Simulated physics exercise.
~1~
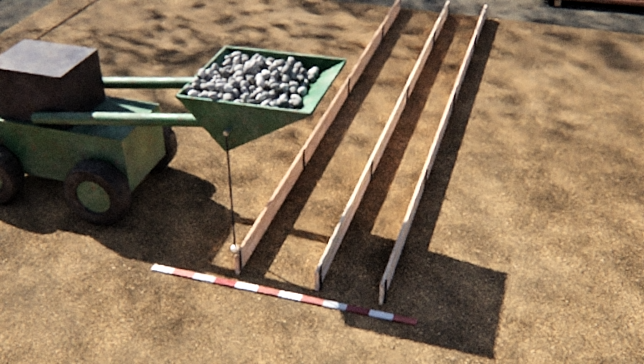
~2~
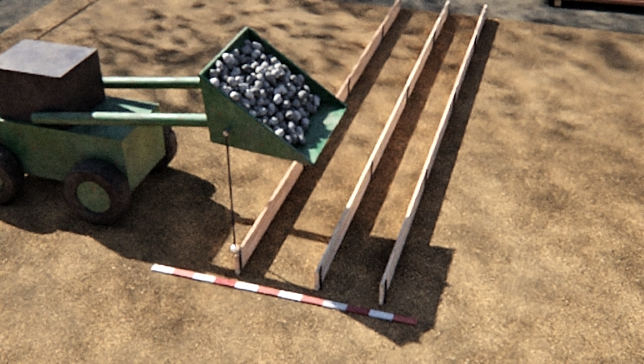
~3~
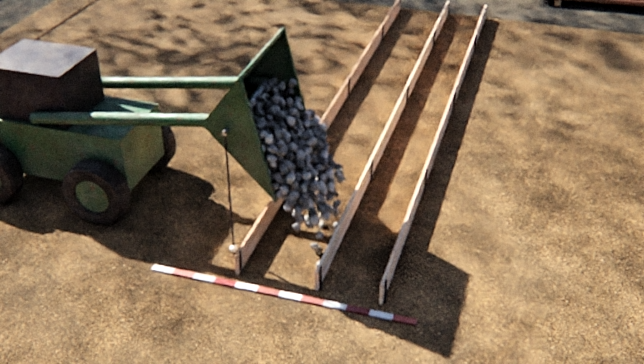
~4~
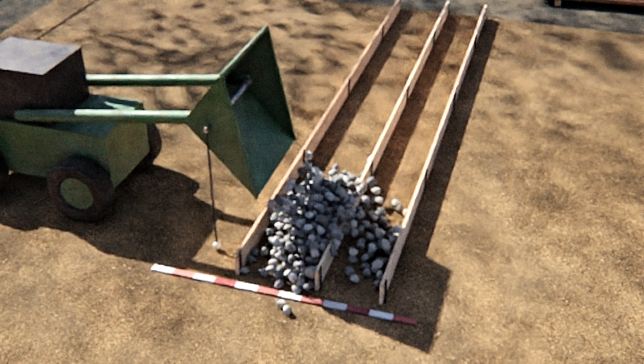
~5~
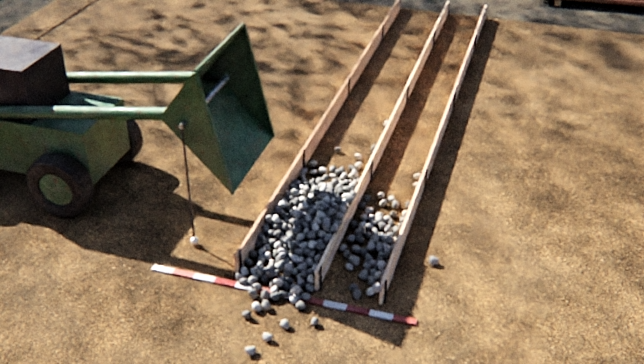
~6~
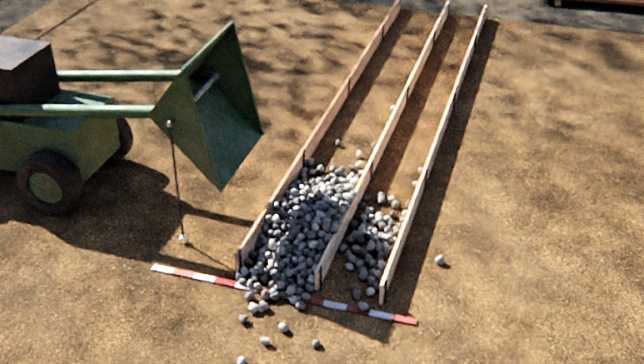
On a patch of sandy brown ground seen from above, a green wheeled loader at the left holds up a bucket heaped with round grey stones. Three long, pale boards stand to its right, forming two bays, with a red and white banded strip across their near ends. The bucket tips steeply to the right, and the stones slide out and pour down between the boards. The loader then backs away to the left with its emptied bucket still tipped. Most stones end up piled in the left bay, fewer in the right, with several scattered outside.
